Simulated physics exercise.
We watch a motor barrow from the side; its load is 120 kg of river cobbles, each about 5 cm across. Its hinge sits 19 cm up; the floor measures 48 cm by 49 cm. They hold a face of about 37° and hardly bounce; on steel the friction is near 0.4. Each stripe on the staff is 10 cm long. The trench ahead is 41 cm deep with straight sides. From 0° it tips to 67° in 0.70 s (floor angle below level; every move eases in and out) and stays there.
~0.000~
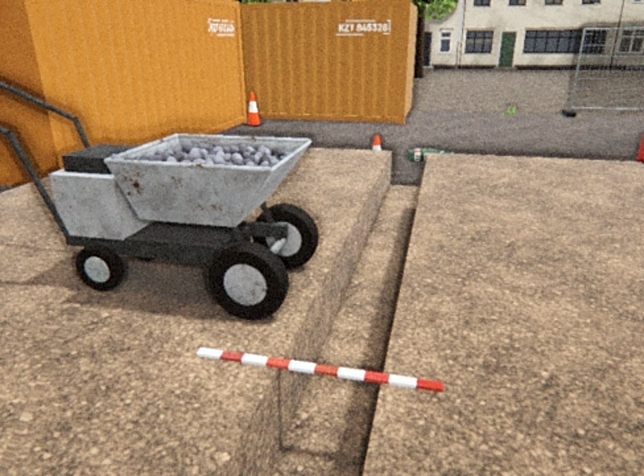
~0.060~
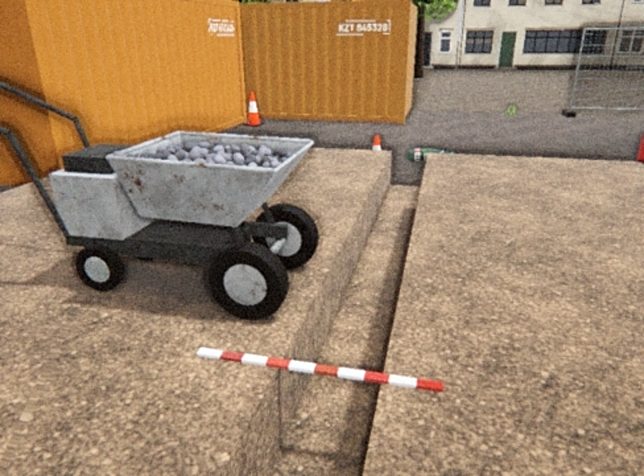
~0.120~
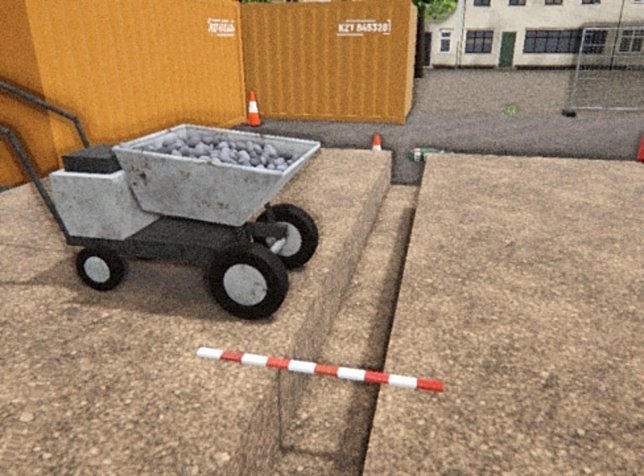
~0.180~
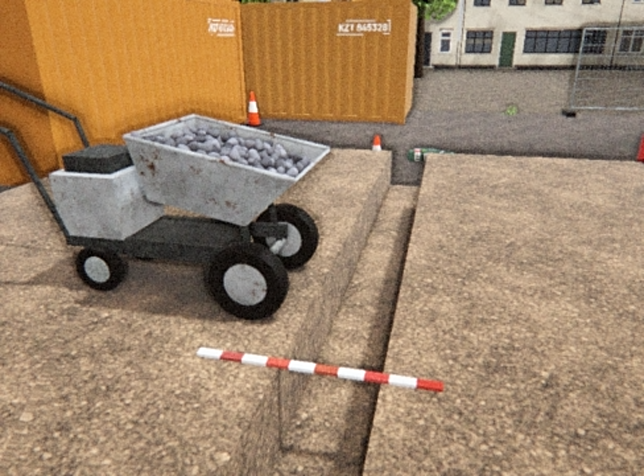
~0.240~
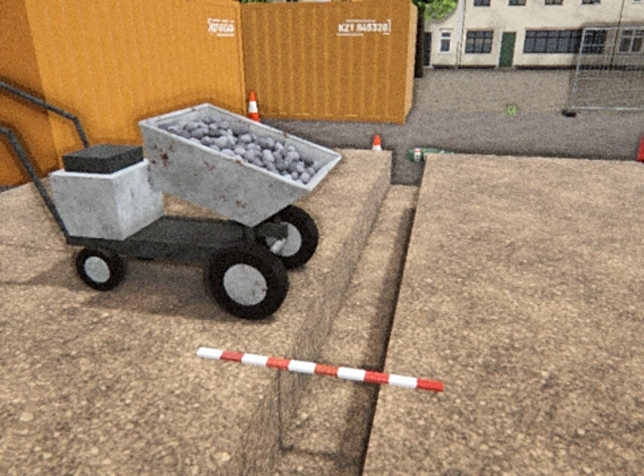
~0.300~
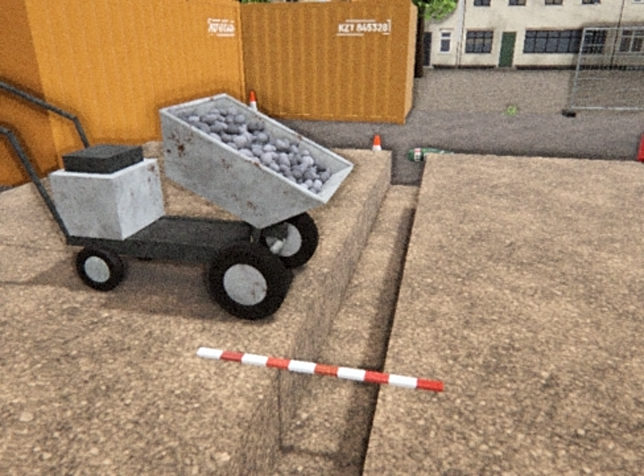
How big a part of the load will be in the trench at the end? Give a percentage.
Roughly 32 per cent ends in the trench.
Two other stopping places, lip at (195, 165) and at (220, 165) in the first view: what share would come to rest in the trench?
First some 95, then 75 per cent.
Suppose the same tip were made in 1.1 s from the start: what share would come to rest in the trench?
Then about 45 per cent.
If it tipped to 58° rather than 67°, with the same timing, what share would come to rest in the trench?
Then about 20 per cent.
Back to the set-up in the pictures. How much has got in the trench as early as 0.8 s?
About 5 per cent by then.
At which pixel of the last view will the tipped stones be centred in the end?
Around (436, 304).
After 0.5 s the floor is at 56°; 100 % in the skip; the foremost stones are at (362, 233).
After 0.8 s the floor is at 67°; 73 % in the skip, 3 % in the trench, 24 % past the trench; the foremost stones are at (447, 304).
After 1.1 s the floor is at 67°; 30 % in the skip, 5 % in the trench, 66 % past the trench; the foremost stones are at (612, 348).
After 3.1 s the floor is at 67°; 0 % in the skip, 32 % in the trench, 68 % past the trench; the foremost stones are past the picture's edge.
